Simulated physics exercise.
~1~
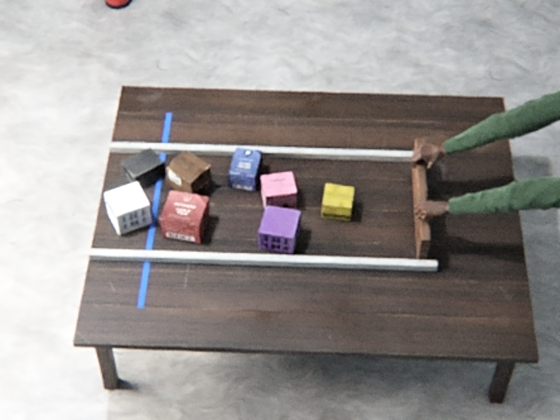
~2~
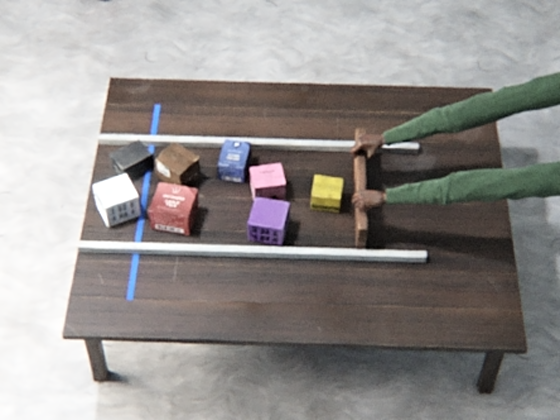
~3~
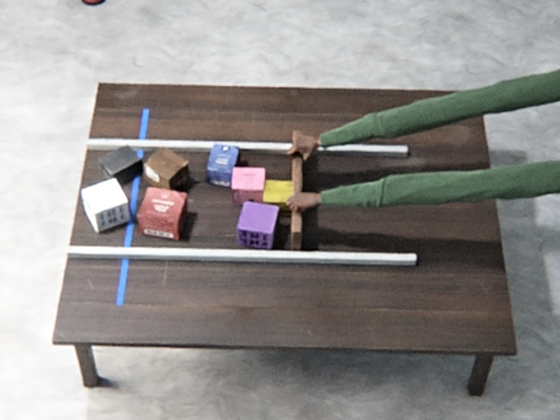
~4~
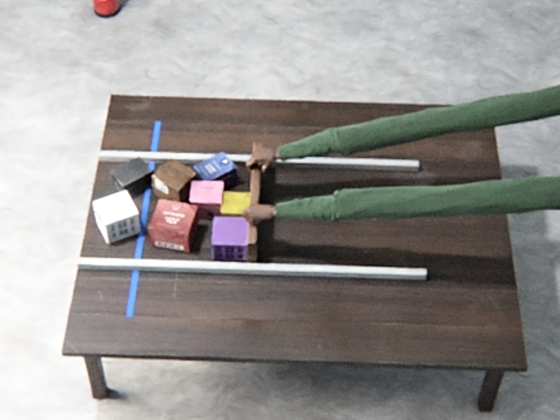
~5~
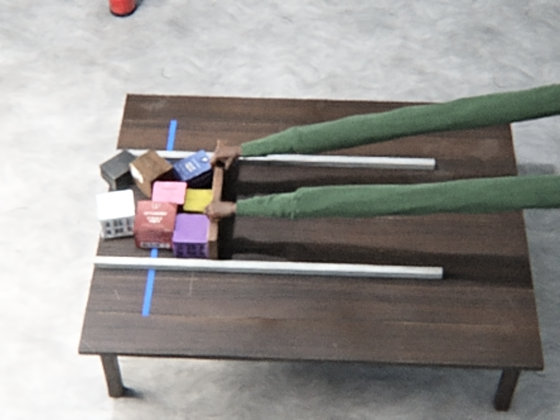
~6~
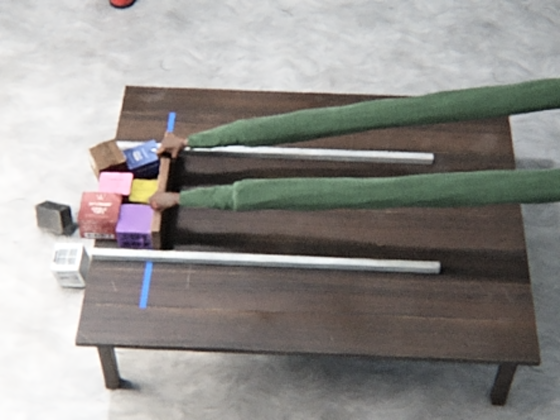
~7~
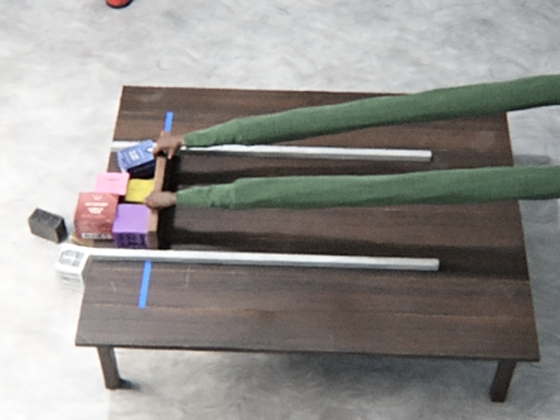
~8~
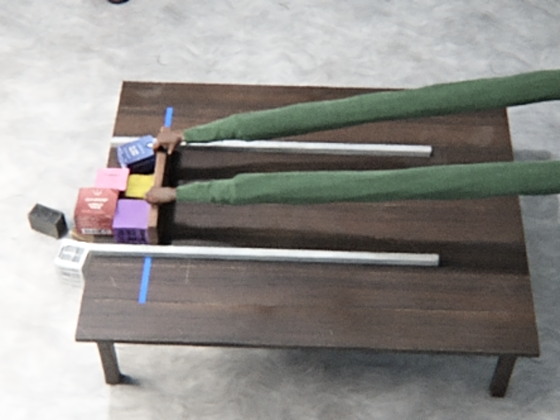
Two green-sleeved arms push an upright plank leftward across a dark table, gathering a cluster of coloured boxes past a blue tape line, until white, black and brown boxes go over the left edge and the plank stops, leaving the rest packed against it.
